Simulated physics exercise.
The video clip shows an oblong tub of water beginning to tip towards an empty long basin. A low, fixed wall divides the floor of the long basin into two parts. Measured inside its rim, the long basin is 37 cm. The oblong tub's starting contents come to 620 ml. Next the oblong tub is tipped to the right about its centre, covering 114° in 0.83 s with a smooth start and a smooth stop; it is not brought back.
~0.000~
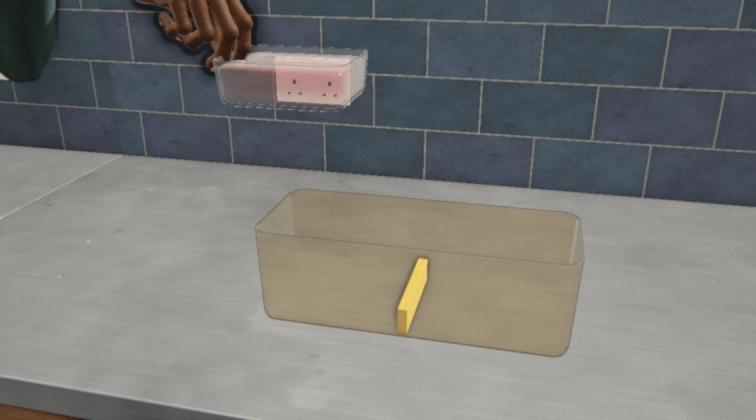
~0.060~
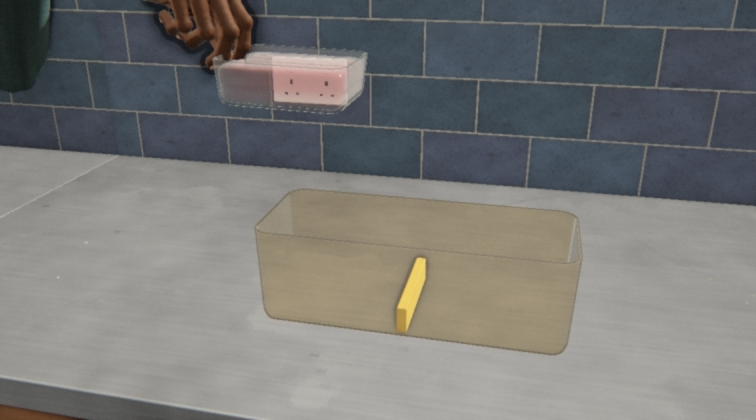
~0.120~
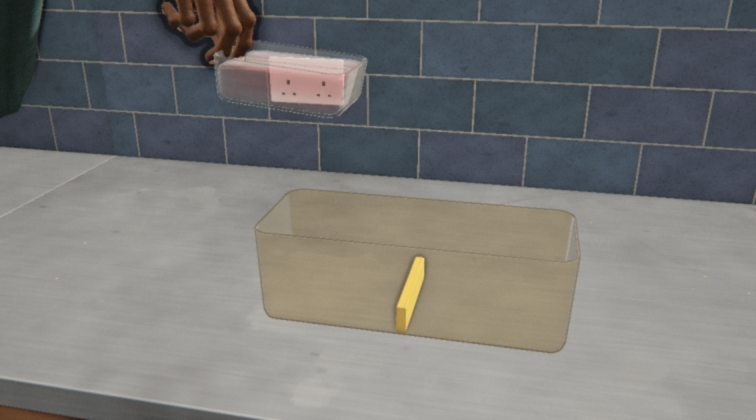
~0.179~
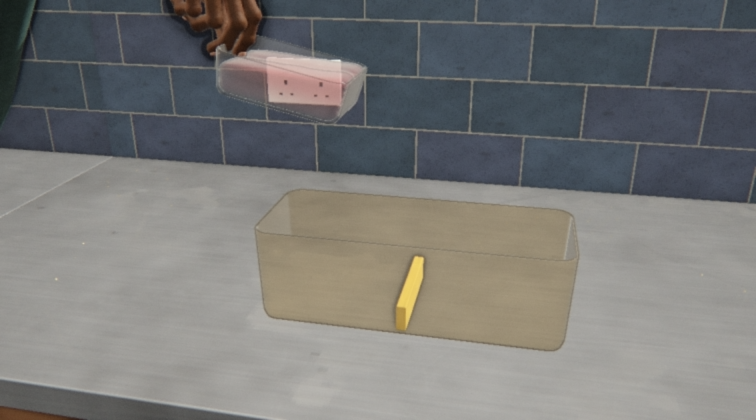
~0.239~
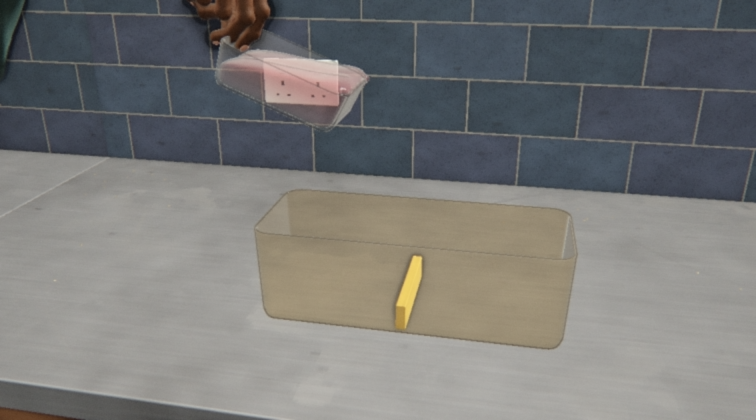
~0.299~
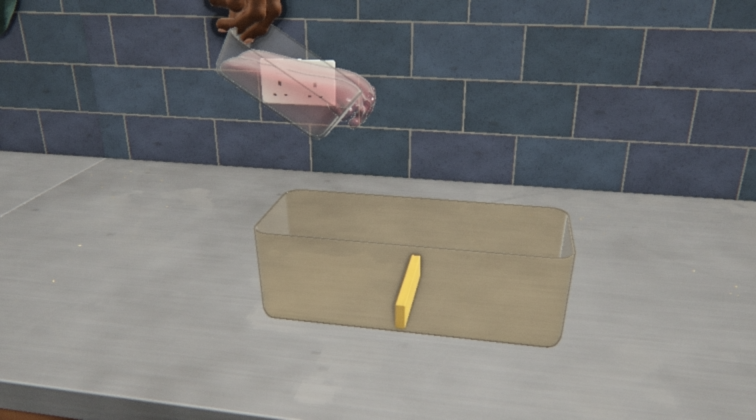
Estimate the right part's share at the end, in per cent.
Roughly 54 per cent is in the right part.
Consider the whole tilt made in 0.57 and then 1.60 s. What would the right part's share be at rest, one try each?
In turn about 35 and 55 per cent.
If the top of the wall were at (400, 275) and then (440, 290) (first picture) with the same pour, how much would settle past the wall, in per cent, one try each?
Try 1: 65 %; try 2: 15 %.
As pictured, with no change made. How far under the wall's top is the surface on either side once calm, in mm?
About 22 mm on the left, about 20 mm on the right.
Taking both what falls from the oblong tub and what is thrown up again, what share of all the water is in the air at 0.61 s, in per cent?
It comes to about 34 percent.
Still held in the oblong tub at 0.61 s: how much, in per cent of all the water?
Fraction remaining: Approx. 3 per cent.
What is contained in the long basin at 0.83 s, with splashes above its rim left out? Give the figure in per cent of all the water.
It works out near 88 per cent.
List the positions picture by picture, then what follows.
The first frame shows tilt 0°; pouring edge (357, 60); surface from (237, 60) to (357, 65); the long basin's rim runs from (274, 210) to (581, 240); the wall's top is at (413, 284).
The second frame shows tilt 1°; pouring edge (357, 62); surface from (236, 59) to (356, 66).
The third frame shows tilt 6°; pouring edge (357, 68); surface from (236, 57) to (356, 69).
The fourth frame shows tilt 13°; pouring edge (357, 77); surface from (236, 57) to (358, 72).
The fifth frame shows tilt 22°; pouring edge (356, 88); surface from (236, 57) to (353, 79); 5 per cent is over the edge.
The sixth frame shows tilt 33°; pouring edge (353, 101); surface from (236, 56) to (332, 79); 15 per cent is over the edge.
After 0.61 s the tilt is 95° and 3 per cent is still to pour, 16 is left of the wall and 43 right of it.
After 0.83 s the tilt is 114° and 0 per cent is still to pour, 34 is left of the wall and 53 right of it.
After 1.07 s the tilt is 114° and 0 per cent is still to pour, 36 is left of the wall and 55 right of it.
After 1.33 s the tilt is 114° and 0 per cent is still to pour, 36 is left of the wall and 54 right of it.
In the end 36 per cent lies left of the wall, 54 right of it and 10 outside.
